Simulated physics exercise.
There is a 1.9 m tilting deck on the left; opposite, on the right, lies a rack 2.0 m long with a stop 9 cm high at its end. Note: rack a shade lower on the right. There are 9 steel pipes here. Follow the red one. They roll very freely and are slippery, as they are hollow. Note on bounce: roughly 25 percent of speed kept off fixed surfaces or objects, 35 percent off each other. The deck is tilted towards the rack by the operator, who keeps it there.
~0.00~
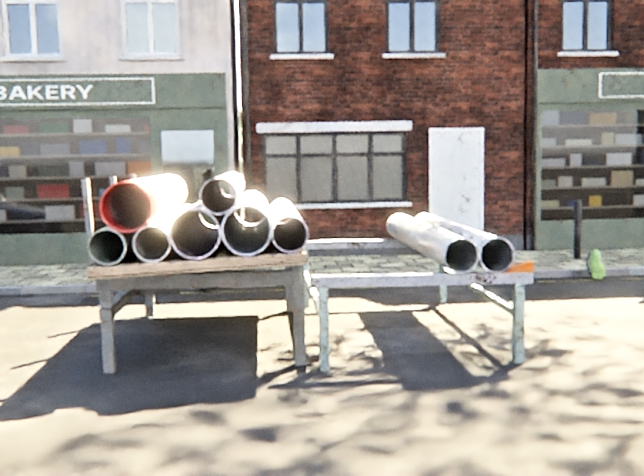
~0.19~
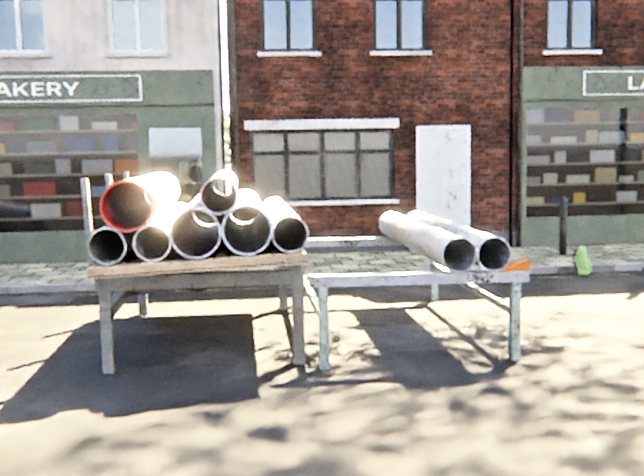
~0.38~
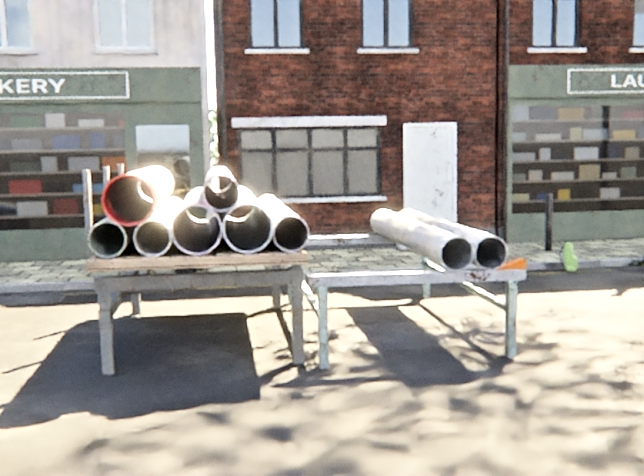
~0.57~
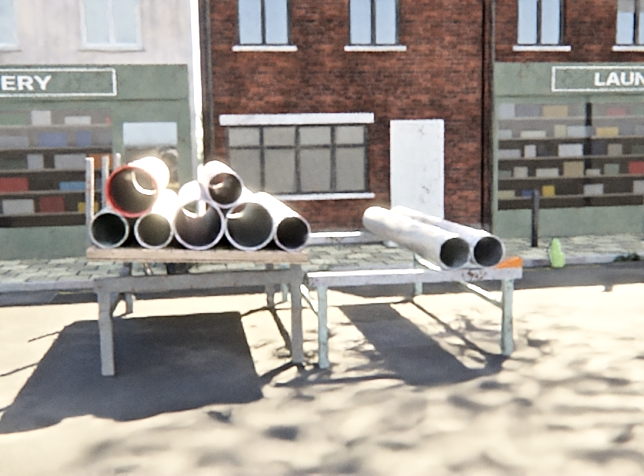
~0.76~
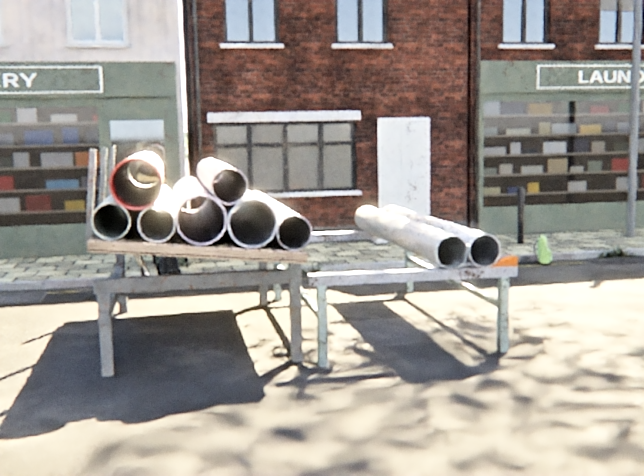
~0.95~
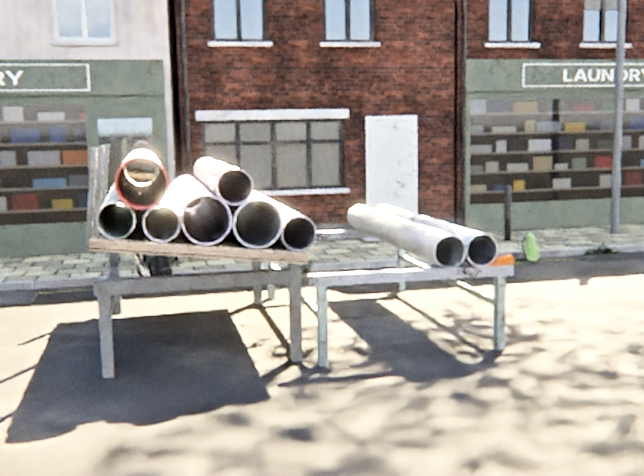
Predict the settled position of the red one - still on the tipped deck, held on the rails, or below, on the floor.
The red one settles still on the tipped deck.
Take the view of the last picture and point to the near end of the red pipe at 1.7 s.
Roughly at (178, 187) in the last picture.
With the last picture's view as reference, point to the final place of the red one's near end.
Roughly (300, 195).
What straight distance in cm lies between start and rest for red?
Red: 150.
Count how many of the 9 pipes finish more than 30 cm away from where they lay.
The tally comes to 7.
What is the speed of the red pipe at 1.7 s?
Near 0.6 m/s.
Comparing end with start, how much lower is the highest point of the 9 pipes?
Some 0 centimetres.
By 1.7 s, red is up on others, 115 cm from the hinge, rolling right; 0 past the stop so far.
By 2.5 s, red is up on others, 60 cm from the hinge, rolling right; 0 past the stop so far.
Finally (3.4 s), red is up on others, 10 cm from the hinge; 0 past the stop so far.
